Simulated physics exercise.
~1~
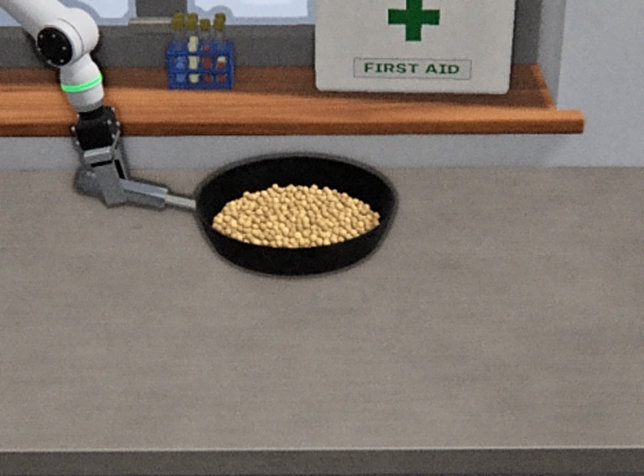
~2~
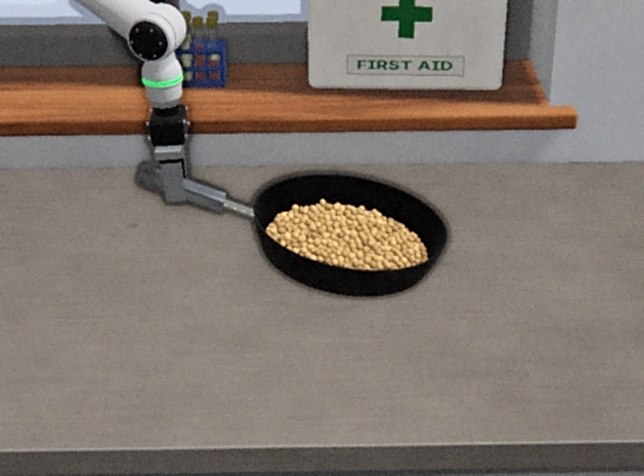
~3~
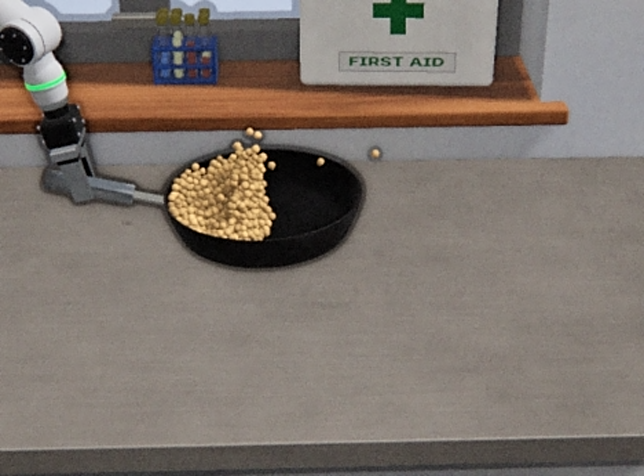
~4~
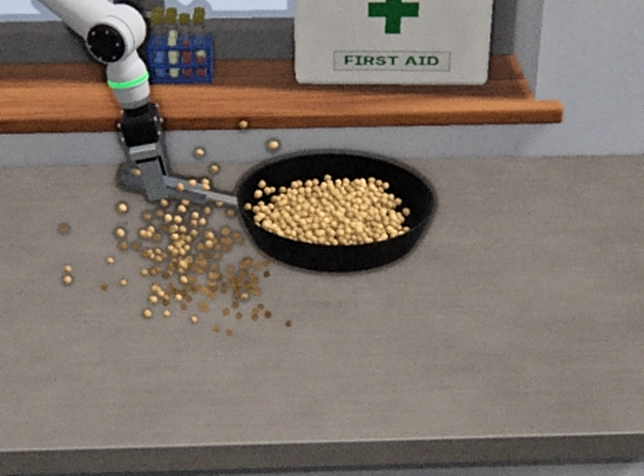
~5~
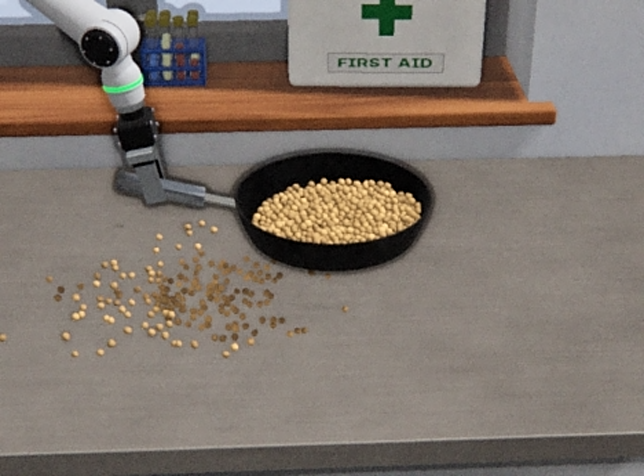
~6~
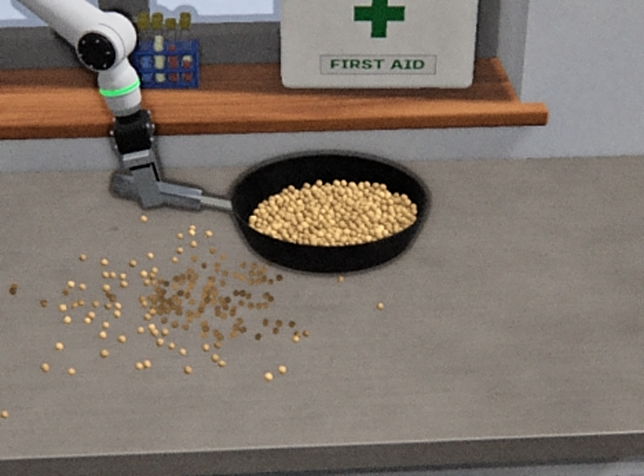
A robot arm jerks a frying pan right, left and right again, spilling some chickpeas.
